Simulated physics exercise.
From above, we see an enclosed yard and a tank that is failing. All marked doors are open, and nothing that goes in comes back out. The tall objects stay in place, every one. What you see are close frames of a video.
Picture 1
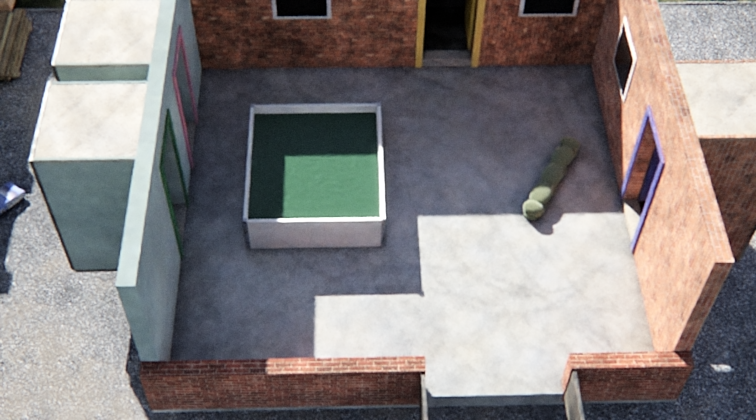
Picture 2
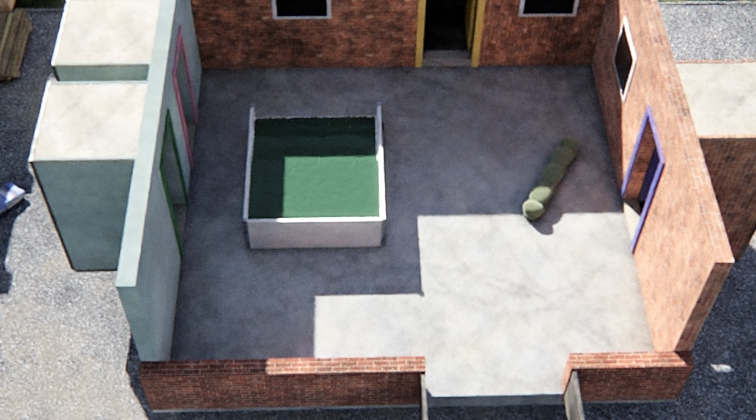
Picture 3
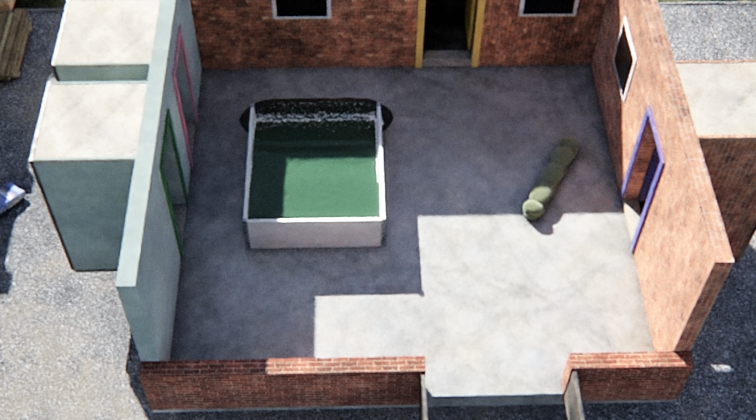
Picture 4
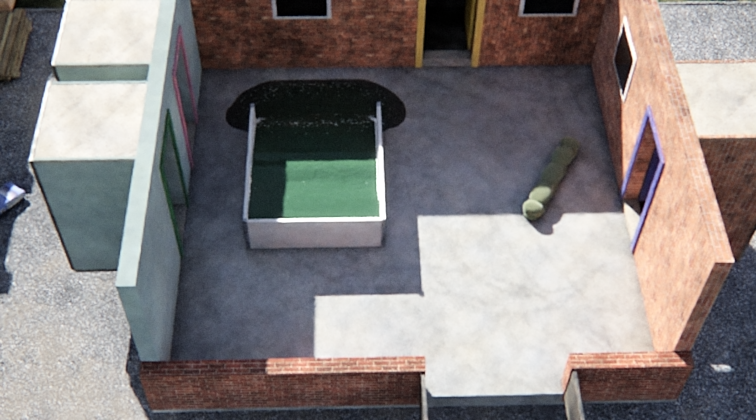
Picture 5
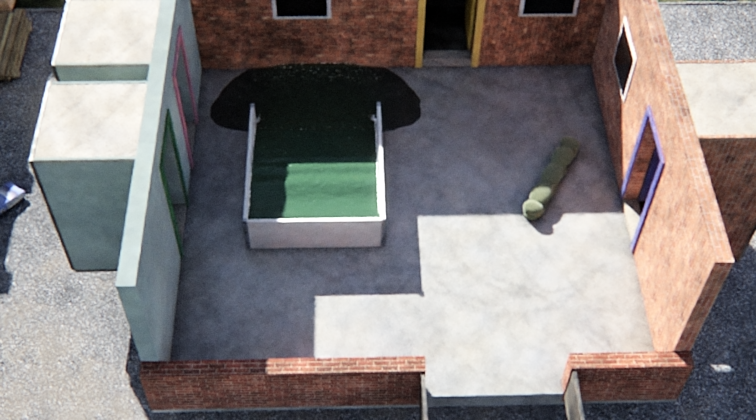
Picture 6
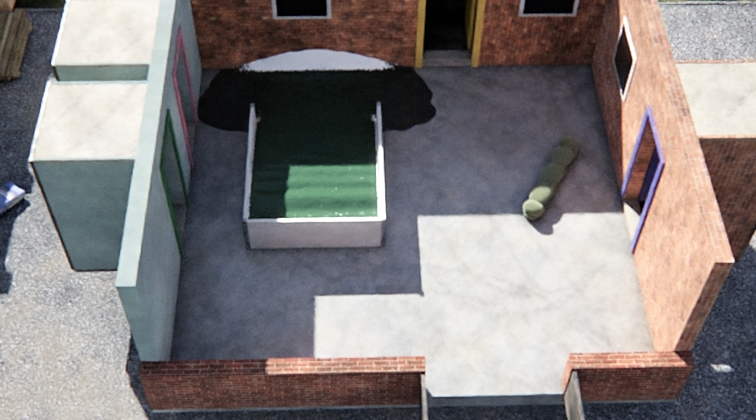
Enclosed brick-walled yard seen from above, with a white tank of green water losing its far side and dark water spreading across the concrete to the back wall.
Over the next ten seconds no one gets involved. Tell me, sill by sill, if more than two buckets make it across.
At the end, green door: Two buckets at most. Pink door: Above two buckets. Yellow door: Two buckets at most. Blue door: Two buckets at most.
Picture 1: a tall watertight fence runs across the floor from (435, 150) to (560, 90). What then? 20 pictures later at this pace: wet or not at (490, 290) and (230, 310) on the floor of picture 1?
Not wet, soaked.
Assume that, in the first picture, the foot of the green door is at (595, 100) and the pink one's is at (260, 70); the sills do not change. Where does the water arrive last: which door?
That is the blue one.
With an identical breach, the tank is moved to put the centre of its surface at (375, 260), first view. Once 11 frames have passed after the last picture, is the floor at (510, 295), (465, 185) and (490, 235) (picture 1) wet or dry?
Going through the three spots in turn: Stays untouched, gets wet, stays untouched.
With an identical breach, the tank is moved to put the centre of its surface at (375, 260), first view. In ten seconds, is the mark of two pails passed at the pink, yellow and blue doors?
The pink one is over; the yellow one floods; the blue one is under.
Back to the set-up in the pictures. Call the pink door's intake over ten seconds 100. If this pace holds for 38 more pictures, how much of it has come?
Result: 95 % of the ten-second total.
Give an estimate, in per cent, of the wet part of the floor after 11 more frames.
Share estimate: About 25 per cent.
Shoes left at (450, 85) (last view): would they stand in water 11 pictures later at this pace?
Looking there, it would be swamped.
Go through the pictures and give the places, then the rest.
In the first picture, the water tank at (315, 163) is whole and still.
In the second picture, water pours out on the water tank's far side and has run to a hidden place.
In the third picture, water pours out on the water tank's far side and has run to (246, 117).
In the fourth picture, the front is at (244, 98), out from the gap on the water tank's far side.
In the fifth picture, water pours out on the water tank's far side and has run to (245, 76).
In the sixth picture, the front is at (229, 69), out from the gap on the water tank's far side.
A moment on, water covers 15 % of the floor; the green door not reached, the pink door not reached, the yellow door wet at the sill, nothing in, the blue door not reached.
Next, water covers 25 % of the floor; the green door not reached, the pink door wet at the sill, nothing in, the yellow door wet at the sill, nothing in, the blue door not reached.
Then, water covers 45 % of the floor; the green door wet at the sill, nothing in, the pink door under two buckets in, the yellow door wet at the sill, nothing in, the blue door not reached.
Later, water covers 85 % of the floor; the green door wet at the sill, nothing in, the pink door over two buckets in, the yellow door wet at the sill, nothing in, the blue door wet at the sill, nothing in.
In the end, water covers 95 % of the floor; the green door wet at the sill, nothing in, the pink door over two buckets in, the yellow door wet at the sill, nothing in, the blue door wet at the sill, nothing in.
